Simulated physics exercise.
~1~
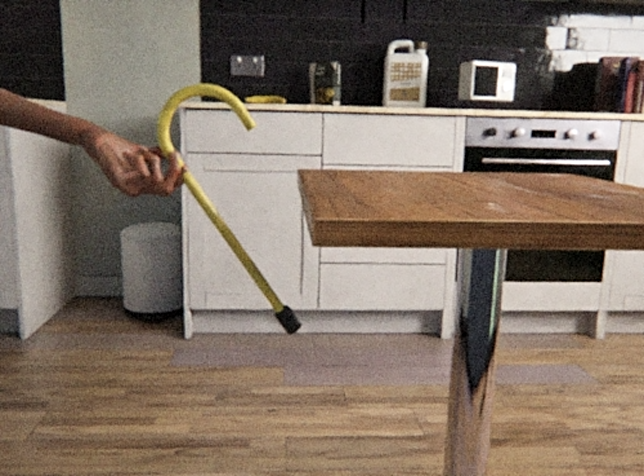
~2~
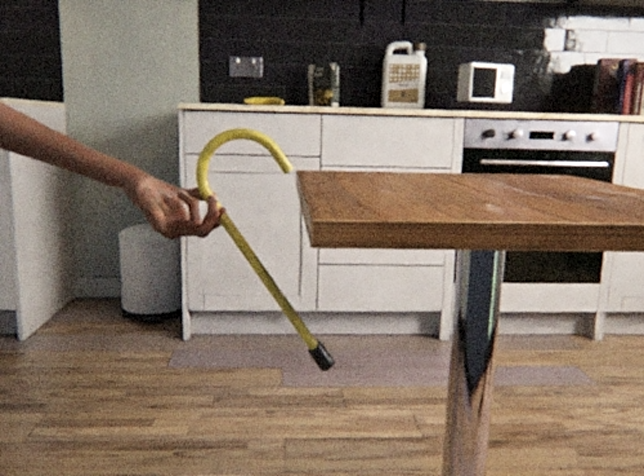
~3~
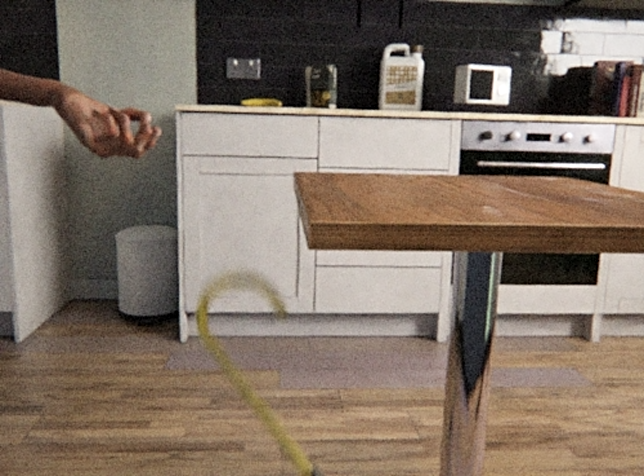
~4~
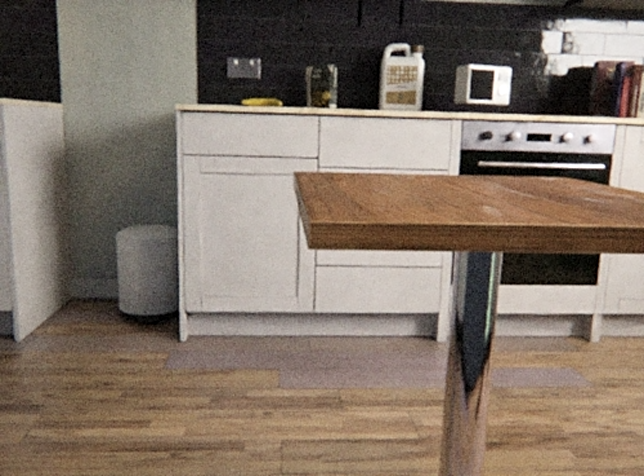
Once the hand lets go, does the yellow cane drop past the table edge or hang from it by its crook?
The yellow cane drops past the edge of the table. Its crook does not catch, and it falls down out of sight.
In a kitchen, a hand releases a yellow cane beside a table, and it drops from view.
